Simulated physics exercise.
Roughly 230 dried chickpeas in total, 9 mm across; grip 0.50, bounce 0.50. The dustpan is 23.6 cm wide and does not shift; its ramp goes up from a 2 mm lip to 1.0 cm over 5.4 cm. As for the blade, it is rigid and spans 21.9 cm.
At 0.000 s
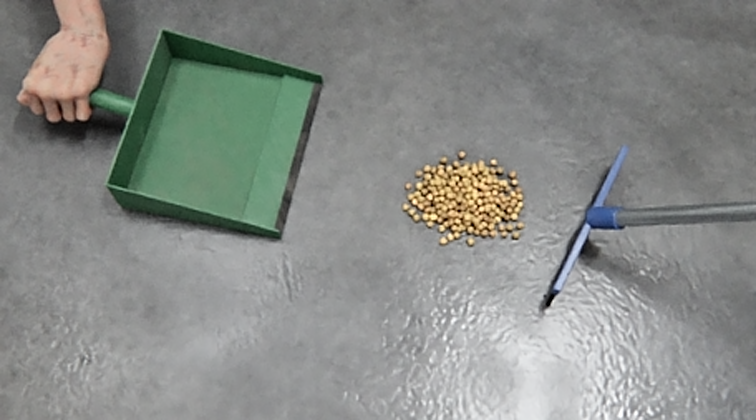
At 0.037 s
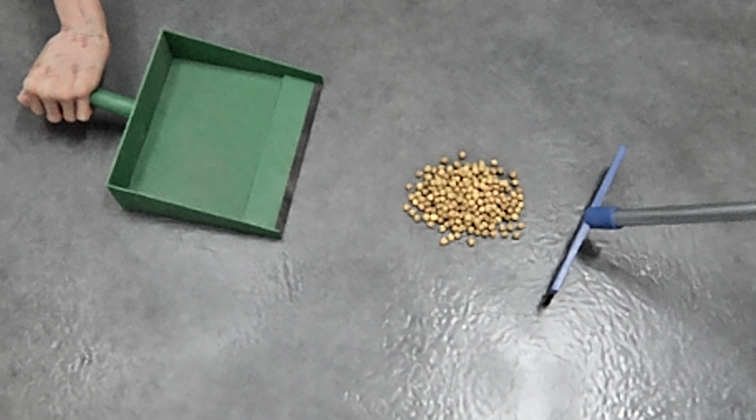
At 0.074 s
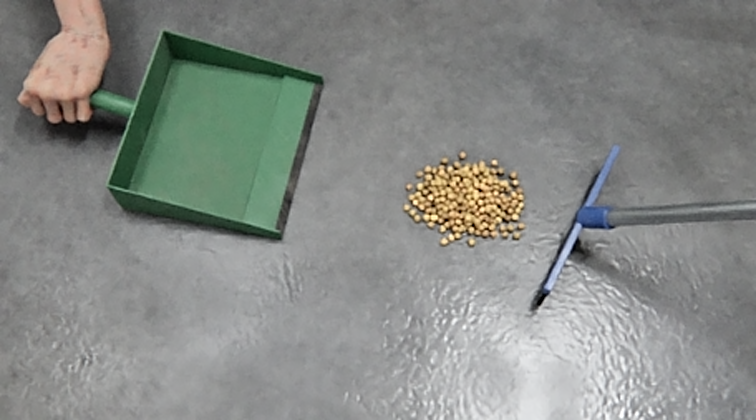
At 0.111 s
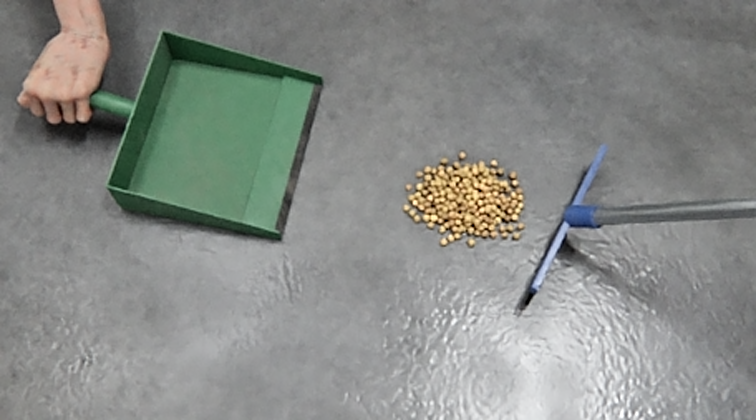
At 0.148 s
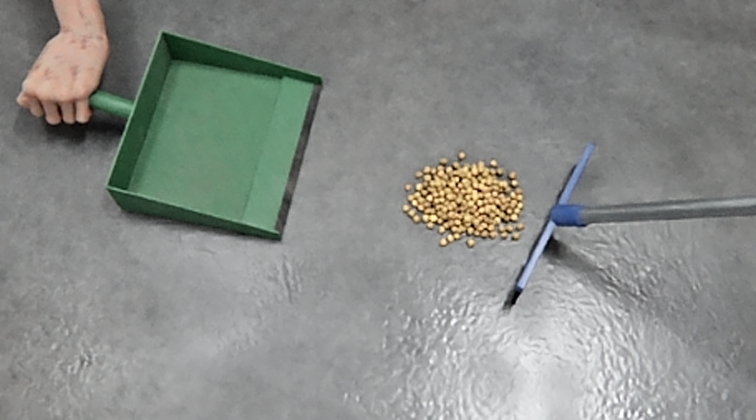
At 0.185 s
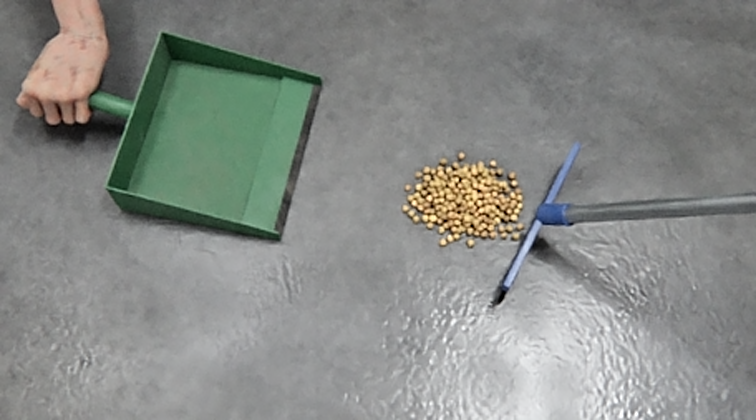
In this clip, a blue squeegee-like blade on a gray pole slides left across a gray floor to the edge of a still pile of dried chickpeas, while a hand holds a green dustpan motionless at left.
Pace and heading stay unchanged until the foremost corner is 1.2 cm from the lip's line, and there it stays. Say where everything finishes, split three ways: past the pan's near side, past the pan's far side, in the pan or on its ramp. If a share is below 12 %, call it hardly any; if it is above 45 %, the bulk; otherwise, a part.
Near side: Hardly any. Far side: Hardly any. Pan: Hardly any.
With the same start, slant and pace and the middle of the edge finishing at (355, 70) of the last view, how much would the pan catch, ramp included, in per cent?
Some 20 per cent.
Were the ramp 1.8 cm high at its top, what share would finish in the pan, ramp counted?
Something like 5 per cent, ramp included.
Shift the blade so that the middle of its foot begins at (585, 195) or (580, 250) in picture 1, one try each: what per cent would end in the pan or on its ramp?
25 and 5 per cent, roughly.
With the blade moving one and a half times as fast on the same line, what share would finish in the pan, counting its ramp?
Some 15 %.
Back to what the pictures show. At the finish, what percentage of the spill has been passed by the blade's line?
Roughly 20 per cent.
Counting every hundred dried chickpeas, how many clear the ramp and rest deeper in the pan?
Estimate: About 0 %.
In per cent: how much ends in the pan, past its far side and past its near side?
Near 0, far 0, pan 5, all in per cent.
After 0.49 s, middle of the blade 19 cm from the lip; 0 % over the lip, far side 0 %, near side 0 %.
After 0.70 s, middle of the blade 9 cm from the lip; 0 % over the lip, far side 0 %, near side 0 %.
After 1.02 s, middle of the blade 4 cm from the lip; 5 % over the lip, far side 0 %, near side 0 %.
In the end, at 1.3 s, near side 0 %, far side 0 %, pan 5 %, in front of the lip or behind the blade 90 %.
